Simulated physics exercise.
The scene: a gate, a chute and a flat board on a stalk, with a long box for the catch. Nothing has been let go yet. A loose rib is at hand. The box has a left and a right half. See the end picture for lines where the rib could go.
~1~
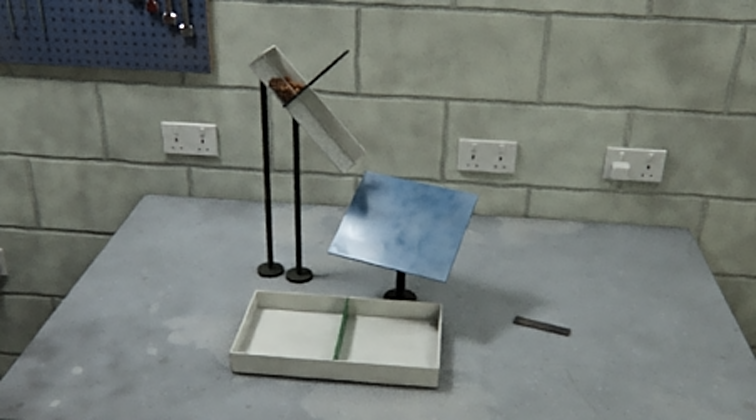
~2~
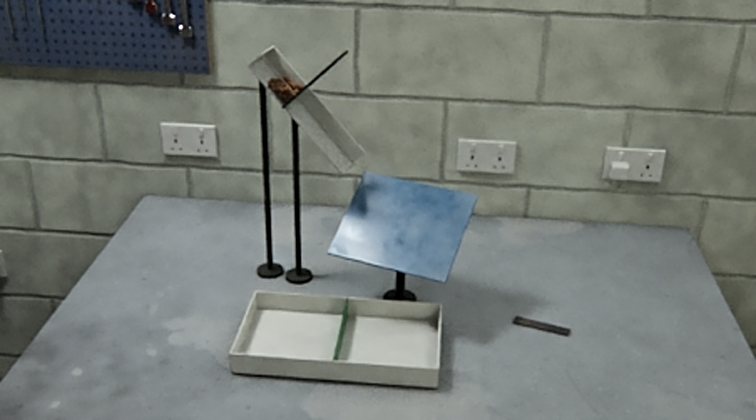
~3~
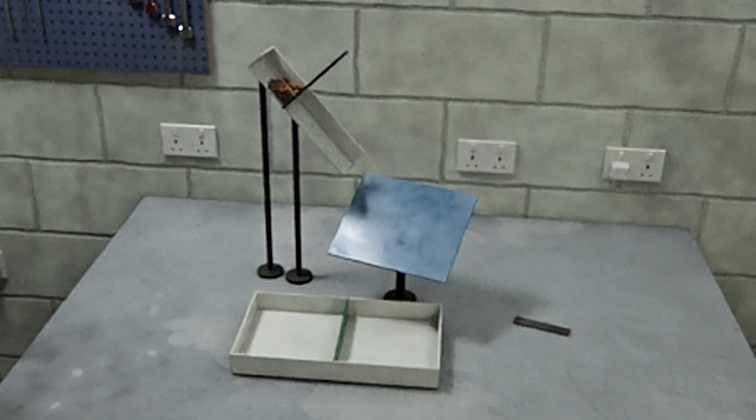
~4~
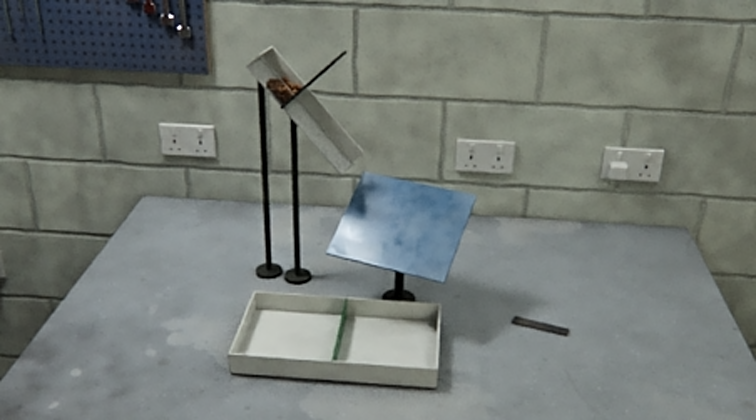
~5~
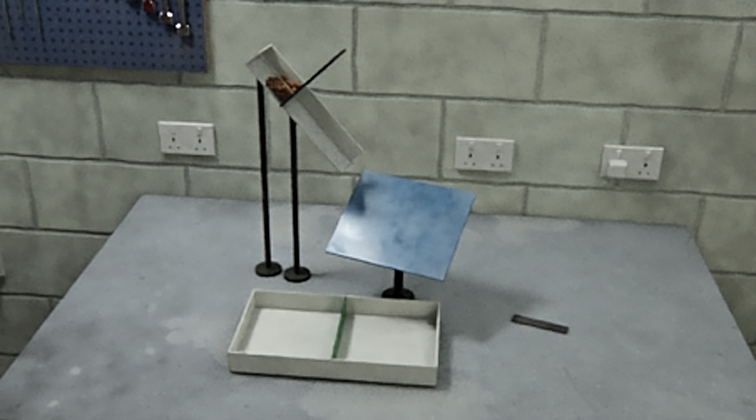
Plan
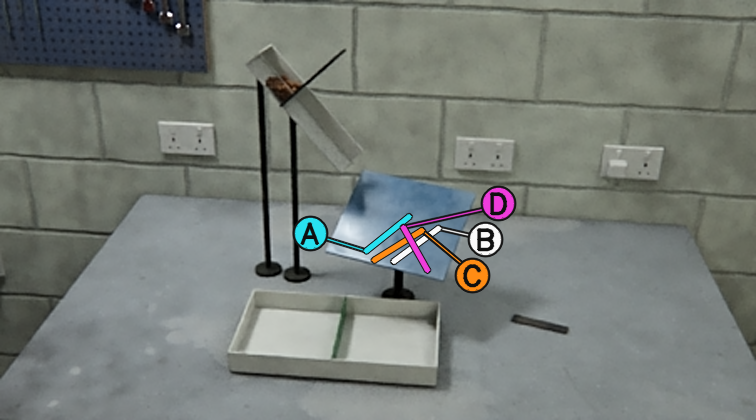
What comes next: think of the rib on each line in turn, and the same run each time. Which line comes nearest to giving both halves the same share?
Choose C.
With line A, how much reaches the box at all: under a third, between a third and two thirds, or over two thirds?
It is over two thirds.
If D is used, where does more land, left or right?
More lands on the right.
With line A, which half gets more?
More lands on the left.
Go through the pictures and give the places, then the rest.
The first frame shows load behind the gate near (289, 87), cereal balls; lip of the chute near (348, 168), sloping fairly steeply.
The second frame shows middle of the board near (403, 224), tilted fairly steeply; middle of its low edge near (385, 267); of its high edge near (420, 183).
The third frame shows front corners of the box near (231, 354) and (439, 369); front end of its middle wall near (334, 361).
The fourth frame shows middle of the load near (287, 88); lip near (346, 169).
The fifth frame shows middle of the load near (286, 86); lip near (345, 167).
On the marked copy, line A from (409, 216) to (366, 251); line B from (438, 228) to (393, 261); line C from (422, 230) to (374, 260); line D from (403, 227) to (427, 270).
With A, of what is caught, all but a few in the left half, a small share in the right.
With B, of what is caught, a small share in the left half, all but a few in the right.
With C, of what is caught, close to two thirds in the left half, close to a third in the right.
With D, of what is caught, a small share in the left half, all but a few in the right.
